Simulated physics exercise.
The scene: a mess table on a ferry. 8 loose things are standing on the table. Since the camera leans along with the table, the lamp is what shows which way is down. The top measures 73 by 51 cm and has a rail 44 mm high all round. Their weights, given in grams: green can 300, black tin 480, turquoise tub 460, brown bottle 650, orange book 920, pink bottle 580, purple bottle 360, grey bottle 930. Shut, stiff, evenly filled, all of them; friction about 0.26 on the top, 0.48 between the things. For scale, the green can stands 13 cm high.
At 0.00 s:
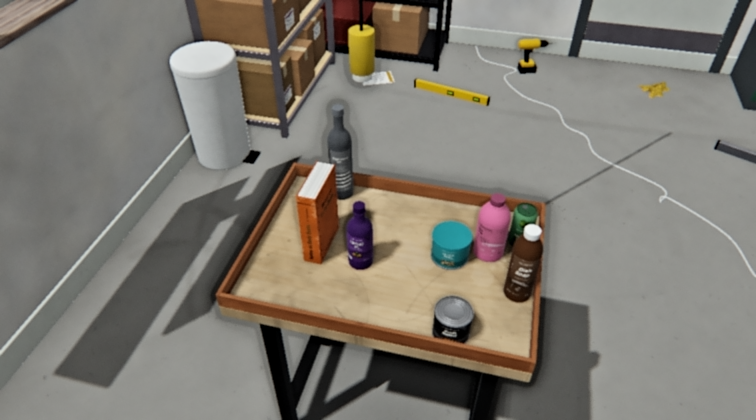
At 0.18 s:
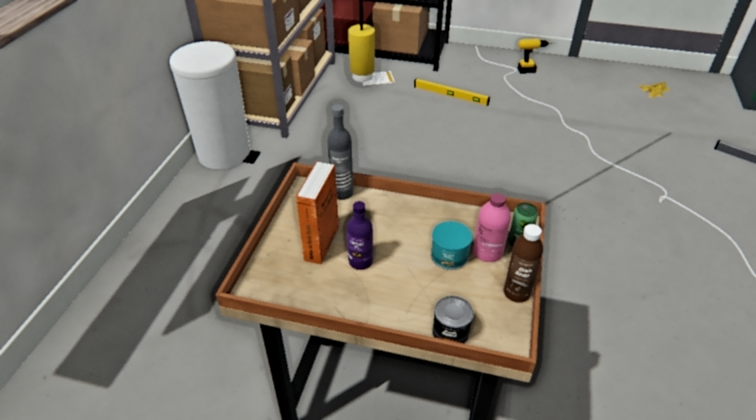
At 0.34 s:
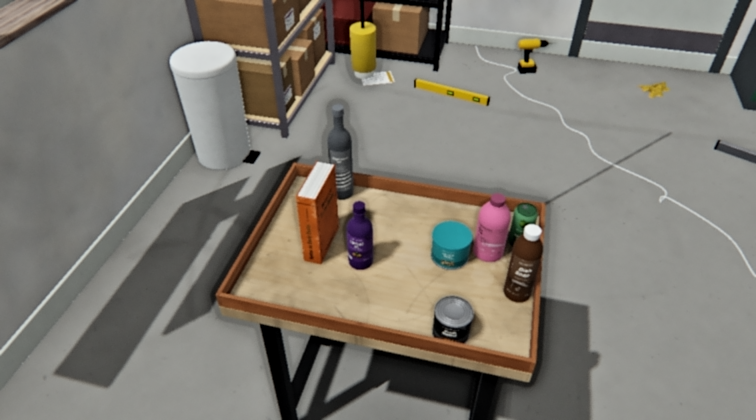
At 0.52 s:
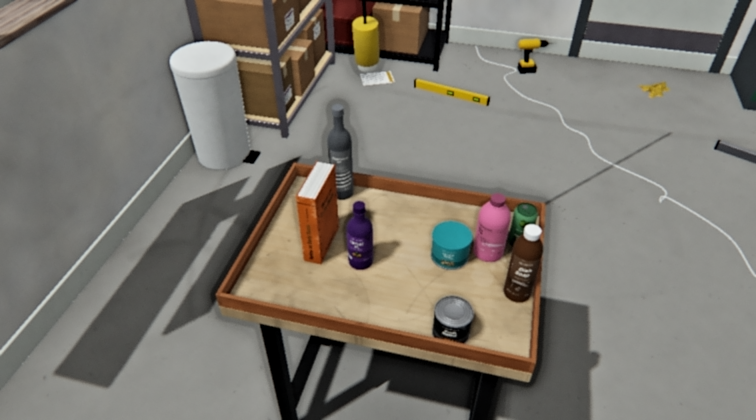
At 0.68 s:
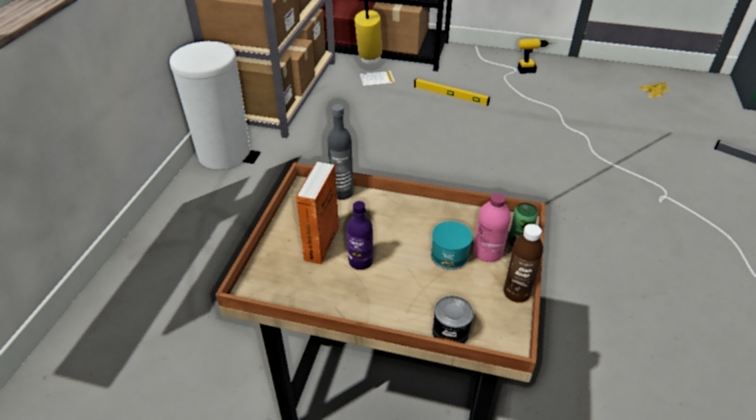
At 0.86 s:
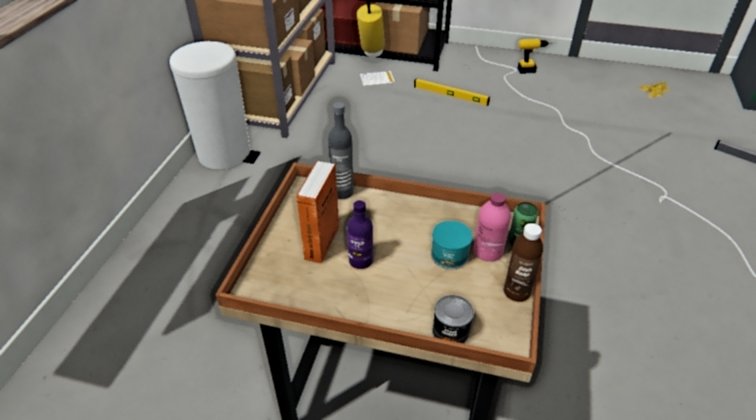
Yellow hanging lamp slowly swinging up and away to the right behind a wooden tray table, its bottles, tubs and orange book staying still.
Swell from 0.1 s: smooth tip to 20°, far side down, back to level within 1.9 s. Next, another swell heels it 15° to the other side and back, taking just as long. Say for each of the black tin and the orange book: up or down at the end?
Result: The black tin is going to stand through it, the orange book is going to stand through it.
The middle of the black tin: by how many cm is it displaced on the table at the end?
Displacement: Approx. 24 cm.
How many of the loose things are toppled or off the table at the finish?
Total: 1.
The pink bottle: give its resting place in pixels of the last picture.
Near (498, 193).
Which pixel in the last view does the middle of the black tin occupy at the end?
About (467, 248).
After 1.16 s, heel 19°, far side down; grey bottle now off the table; orange book slid 6 cm near (326, 199); black tin slid 5 cm near (456, 304).
After 1.36 s, heel 15°, far side down; orange book slid 13 cm near (335, 181); black tin slid 13 cm near (460, 280); purple bottle slid 13 cm.
After 1.56 s, heel 9°, far side down; orange book slid 18 cm near (341, 170); black tin slid 21 cm near (465, 258); brown bottle slid 20 cm.
At rest (4.4 s), off the table and tipped over, grey bottle; not toppled but over 5 cm from the start, green can, black tin, turquoise tub, brown bottle, orange book, pink bottle and purple bottle. In the last view, black tin near (467, 248), orange book near (340, 172).
